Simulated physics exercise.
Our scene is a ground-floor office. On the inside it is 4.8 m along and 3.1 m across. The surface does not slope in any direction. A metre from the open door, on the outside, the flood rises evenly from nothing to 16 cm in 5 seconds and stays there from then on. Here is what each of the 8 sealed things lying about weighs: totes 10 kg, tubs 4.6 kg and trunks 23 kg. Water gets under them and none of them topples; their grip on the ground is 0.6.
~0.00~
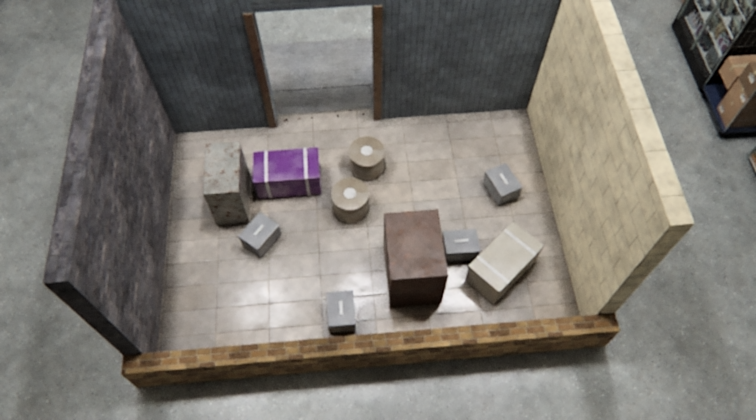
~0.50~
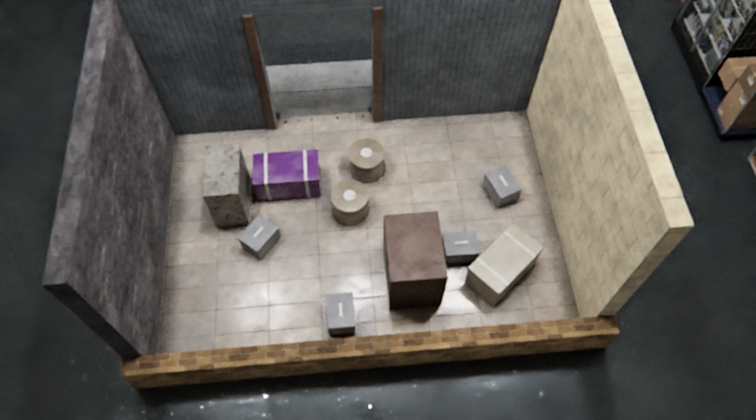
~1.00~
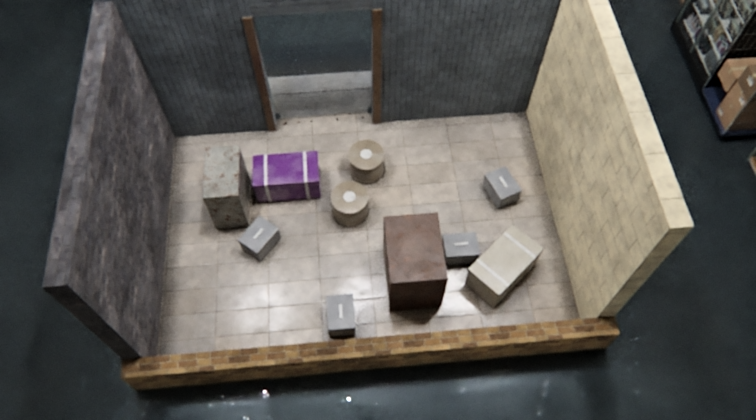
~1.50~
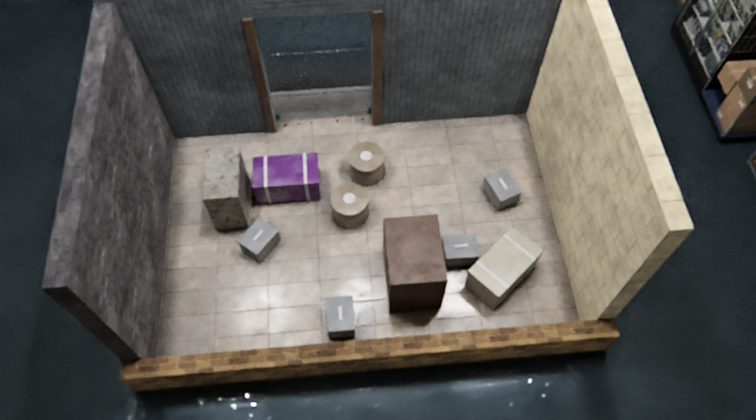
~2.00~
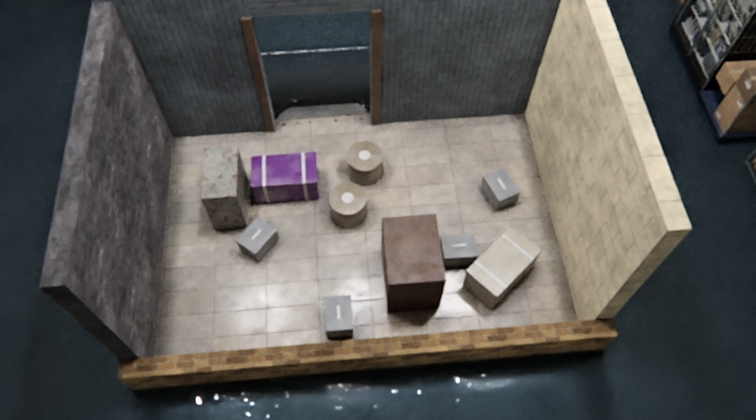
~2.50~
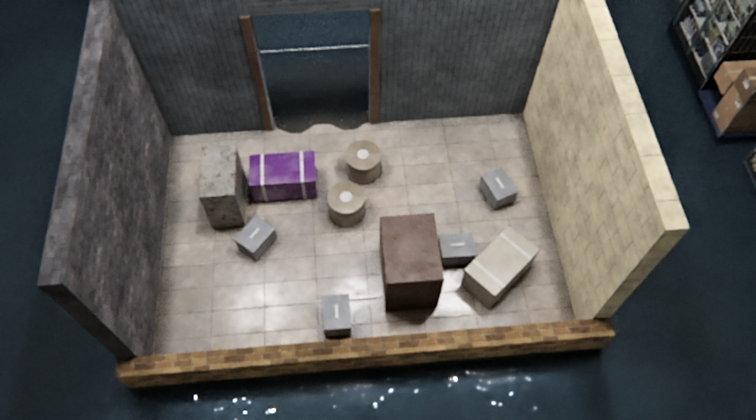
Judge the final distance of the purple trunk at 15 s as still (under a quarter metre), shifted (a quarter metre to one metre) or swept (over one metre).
It will likely make a long trip.
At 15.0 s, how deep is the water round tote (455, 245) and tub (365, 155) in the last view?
9 and 10 cm.
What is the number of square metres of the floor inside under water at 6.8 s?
9.5 m2.
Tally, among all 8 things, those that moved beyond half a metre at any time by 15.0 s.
Total: 5.
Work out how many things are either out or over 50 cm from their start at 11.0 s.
At that moment it comes to 3.
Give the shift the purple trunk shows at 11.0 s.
140 cm, give or take.
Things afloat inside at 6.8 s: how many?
I get 2.
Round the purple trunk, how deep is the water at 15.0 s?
Close to 10 centimetres.
After 3.5 s the purple trunk is near (282, 168), 0.0 m from its start, aground; 0 afloat.
After 6.8 s the purple trunk is near (283, 208), 0.6 m from its start, aground; 2 afloat.
After 11.0 s the purple trunk is near (280, 276), 1.4 m from its start, afloat; 4 afloat.
After 15.0 s the purple trunk is near (197, 252), 1.5 m from its start, afloat; 7 afloat.
